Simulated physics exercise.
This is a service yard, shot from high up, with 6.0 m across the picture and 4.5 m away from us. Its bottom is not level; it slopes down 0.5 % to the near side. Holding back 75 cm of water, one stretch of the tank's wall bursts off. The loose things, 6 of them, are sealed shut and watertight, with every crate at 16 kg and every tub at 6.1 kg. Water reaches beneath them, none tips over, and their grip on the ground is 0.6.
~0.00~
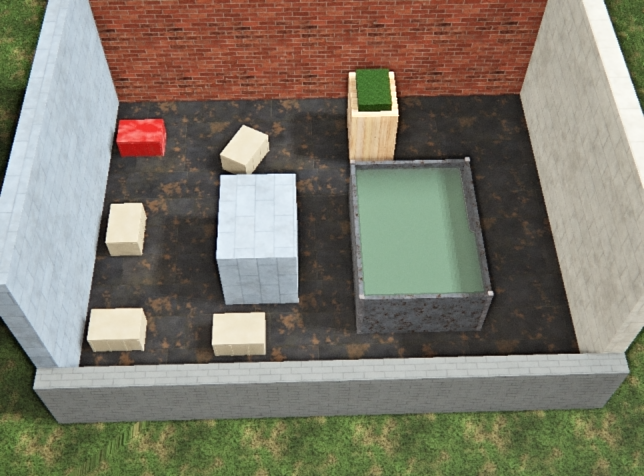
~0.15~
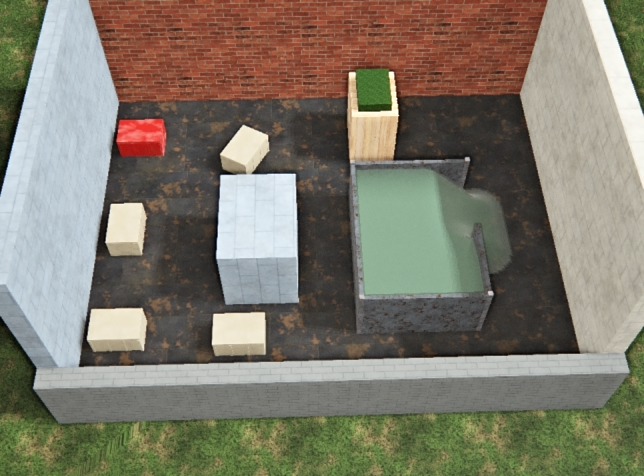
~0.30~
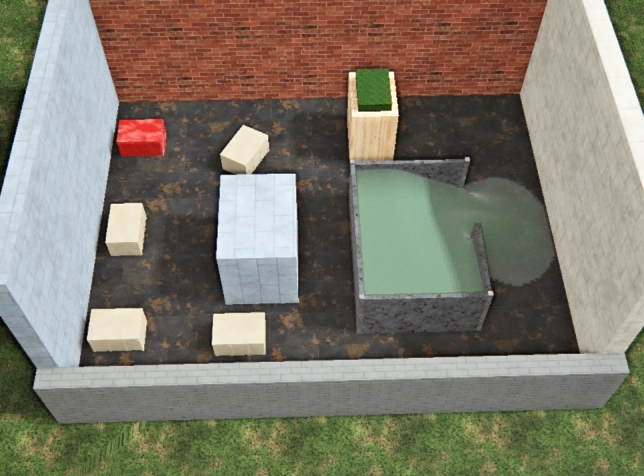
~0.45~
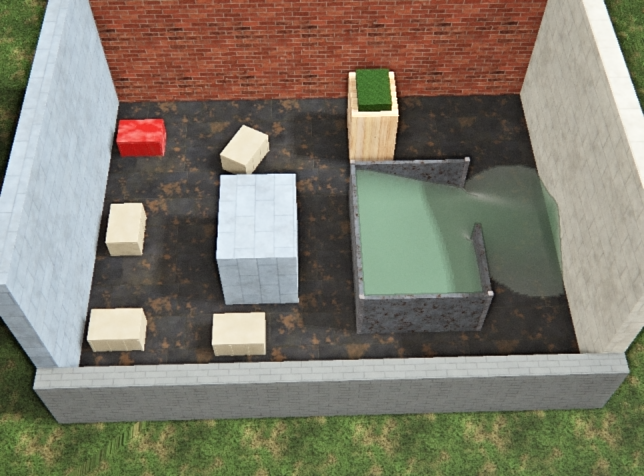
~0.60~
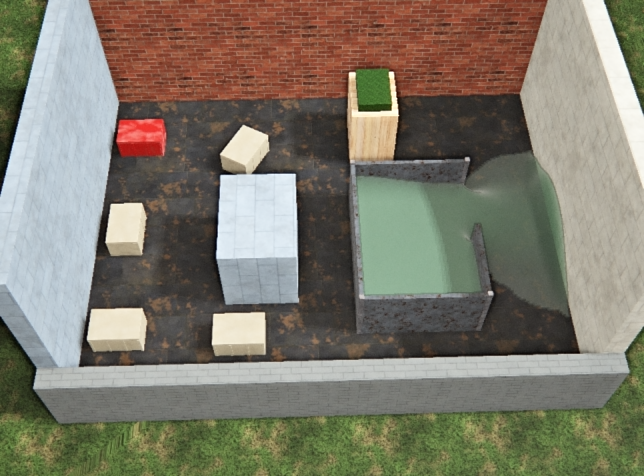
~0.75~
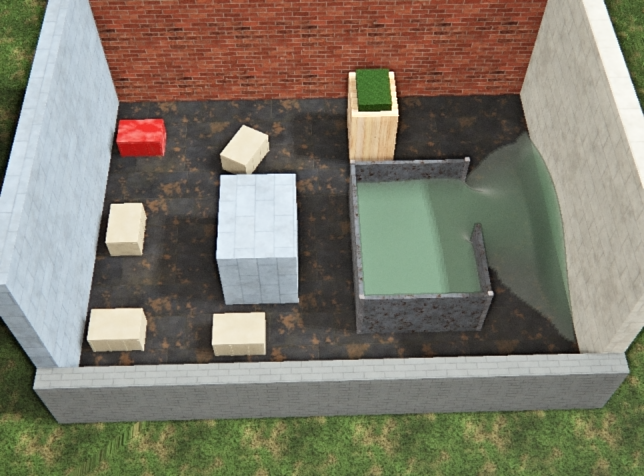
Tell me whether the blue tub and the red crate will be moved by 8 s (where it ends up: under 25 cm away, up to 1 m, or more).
The blue tub? It relocates a little. The red crate? It relocates a little.
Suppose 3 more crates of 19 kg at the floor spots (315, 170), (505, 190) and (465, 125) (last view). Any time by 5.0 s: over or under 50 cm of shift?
Lab note - in order: Below threshold / above threshold / above threshold.
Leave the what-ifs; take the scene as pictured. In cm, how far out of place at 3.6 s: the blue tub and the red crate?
I'd guess about 0 cm and 0 cm by that point.
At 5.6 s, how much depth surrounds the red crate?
Roughly 6 cm deep.
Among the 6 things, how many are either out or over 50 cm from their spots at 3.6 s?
0.
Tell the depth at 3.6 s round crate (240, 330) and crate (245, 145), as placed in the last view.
6 and 2 cm.
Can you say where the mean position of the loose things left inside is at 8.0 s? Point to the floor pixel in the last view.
At about (220, 204).
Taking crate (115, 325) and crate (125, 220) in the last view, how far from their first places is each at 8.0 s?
In that order: 200 cm, 140 cm.
After 1.6 s the blue tub is near (277, 189), 0.0 m from its start, aground; the red crate is near (140, 130), 0.0 m from its start, aground; 0 afloat.
After 3.6 s the blue tub is near (277, 189), 0.0 m from its start, aground; the red crate is near (139, 131), 0.0 m from its start, aground; 0 afloat.
After 5.6 s the blue tub is near (277, 190), 0.0 m from its start, aground; the red crate is near (156, 182), 1.0 m from its start, aground; 3 afloat.
After 8.0 s the blue tub is near (316, 191), 0.5 m from its start, afloat; the red crate is near (181, 149), 0.7 m from its start, afloat; 6 afloat.
